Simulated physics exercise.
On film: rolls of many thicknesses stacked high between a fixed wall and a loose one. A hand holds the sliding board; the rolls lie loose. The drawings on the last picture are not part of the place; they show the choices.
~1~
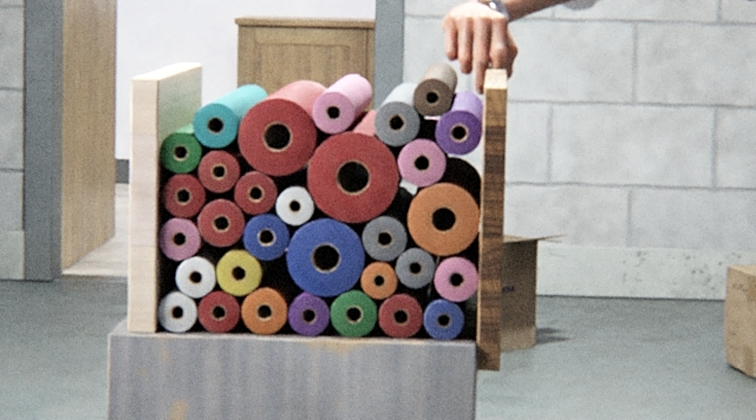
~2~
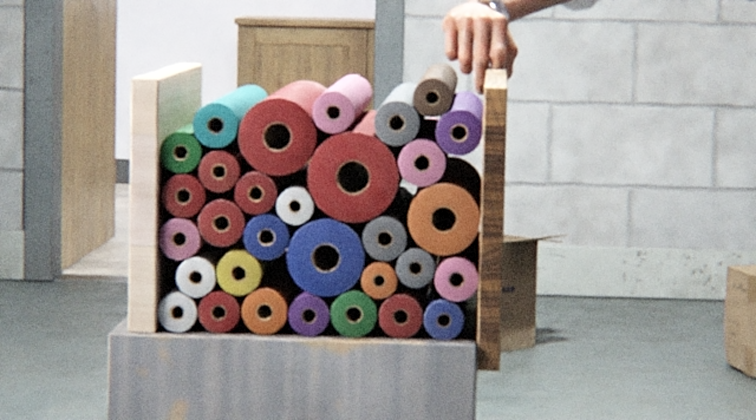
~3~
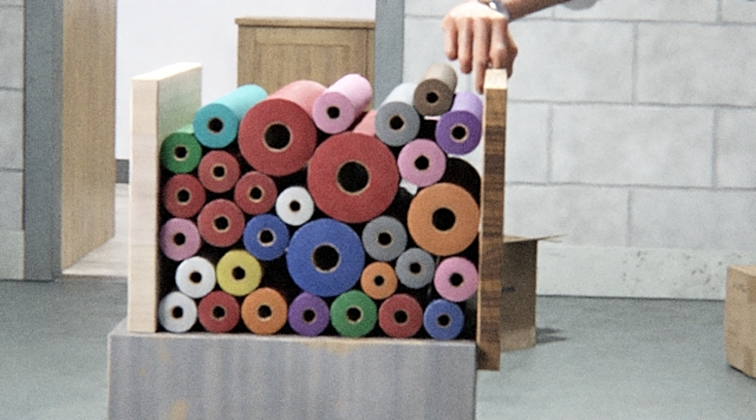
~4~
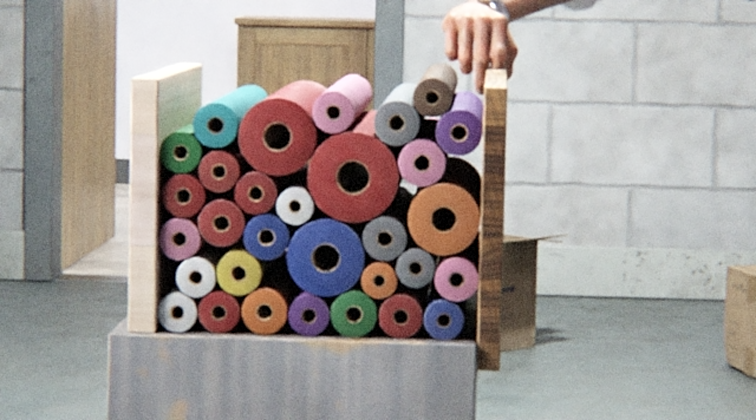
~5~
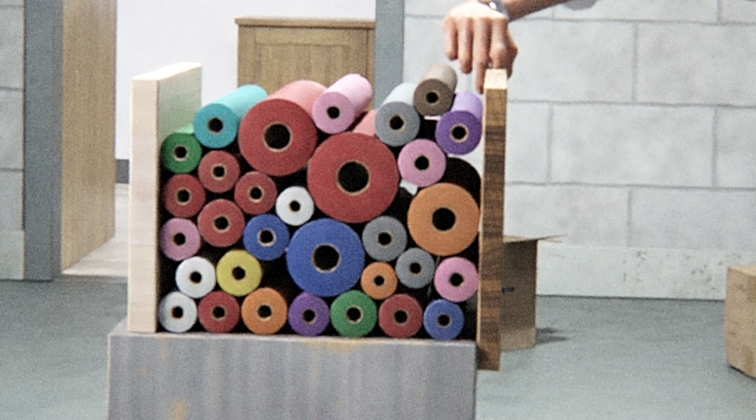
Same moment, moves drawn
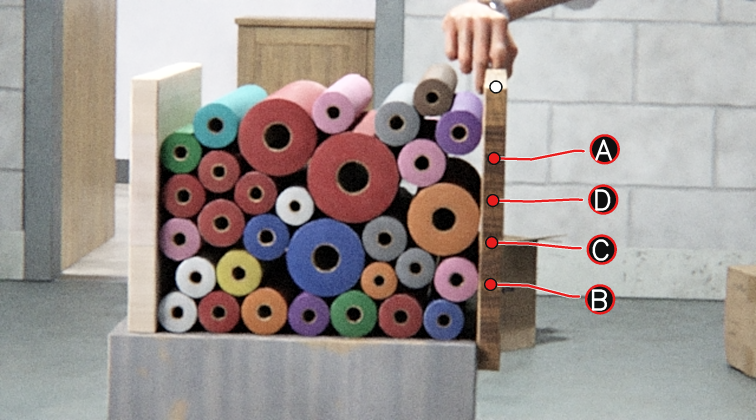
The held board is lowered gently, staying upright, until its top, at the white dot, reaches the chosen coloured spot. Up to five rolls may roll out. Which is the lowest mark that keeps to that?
No lower than B.
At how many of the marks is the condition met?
Four of them.
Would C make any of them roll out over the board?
At C: Yes.
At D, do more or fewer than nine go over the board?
At D, fewer than nine.
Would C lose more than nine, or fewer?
At C, fewer than nine.
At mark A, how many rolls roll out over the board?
At A the number is none.
On the marked copy, A at (494, 159); B at (490, 284); C at (491, 243); D at (493, 201); the white dot at (496, 87).
With B. Early on, top of the board (482, 173).
Further on, top of the board (479, 271).
At the end, top of the board (479, 283), two out over the board.
As for the rest, A none out over the board; C two out over the board; D one out over the board.
